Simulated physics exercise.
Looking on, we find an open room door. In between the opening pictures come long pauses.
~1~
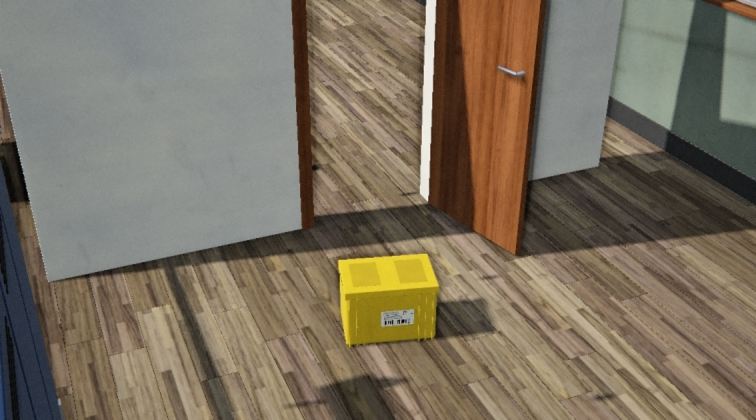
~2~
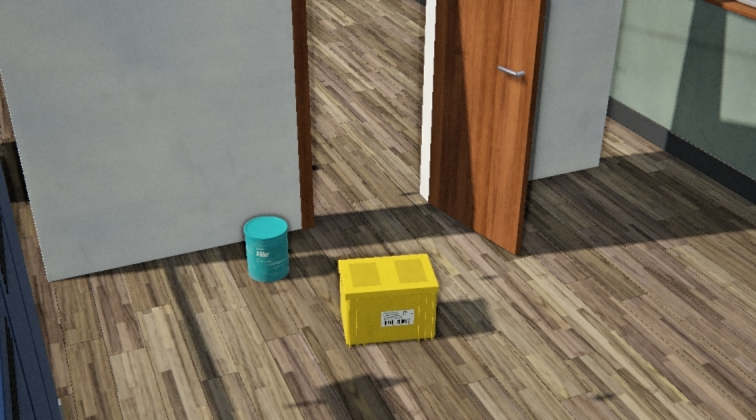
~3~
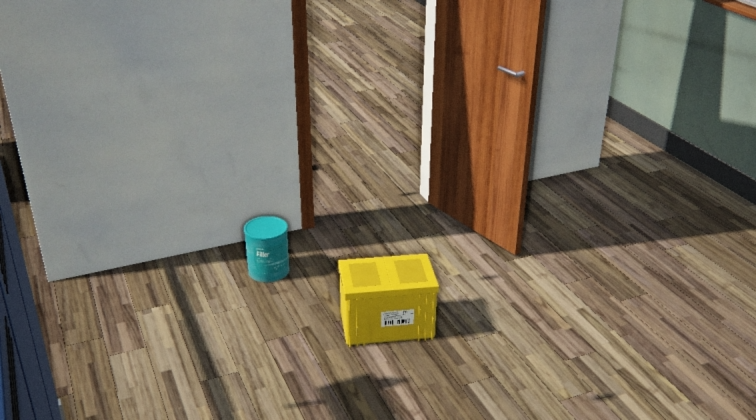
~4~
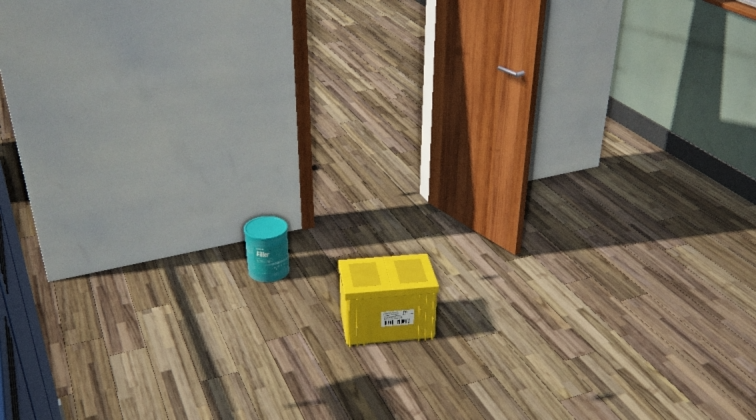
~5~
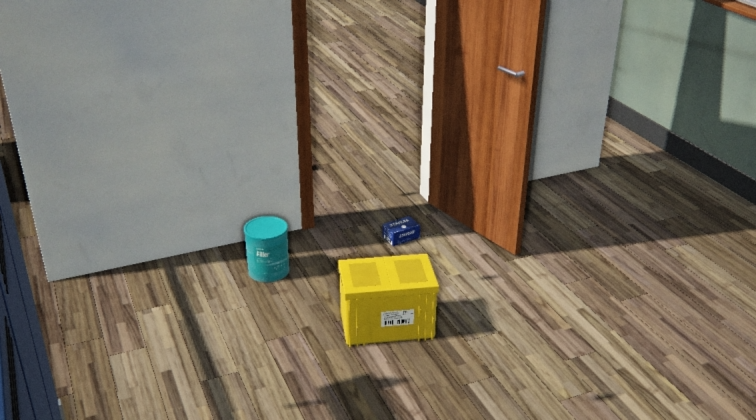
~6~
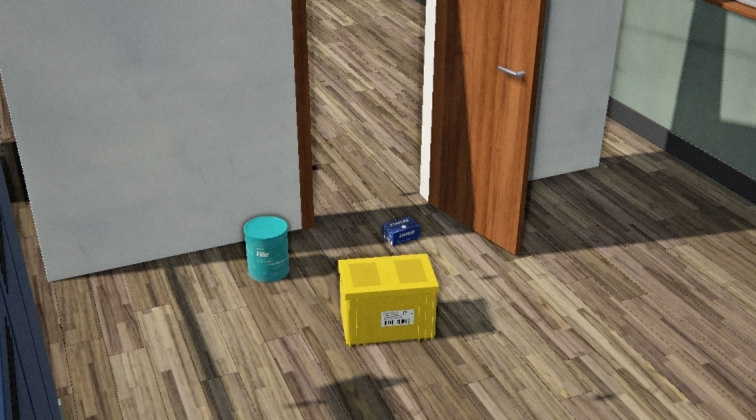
To begin with, a yellow tote sits alone on the wood floor before a wide-open door. A turquoise pail then appears to its left, near the wall, and later a small blue box shows up behind the tote by the doorway, while the door and tote stay still.
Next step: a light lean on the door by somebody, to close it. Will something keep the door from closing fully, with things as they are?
No, it goes all the way.
Then, 1.20 s past the last view, door at 50°; blue box displaced a little near (391, 231).
Then, 1.60 s past the last view, door at 21°; blue box displaced about its own width near (360, 222).
Finally, door at 0°; moved from the start, blue box; the other 2 still in place. Final places as the last picture's camera would see them, blue box near (338, 203).
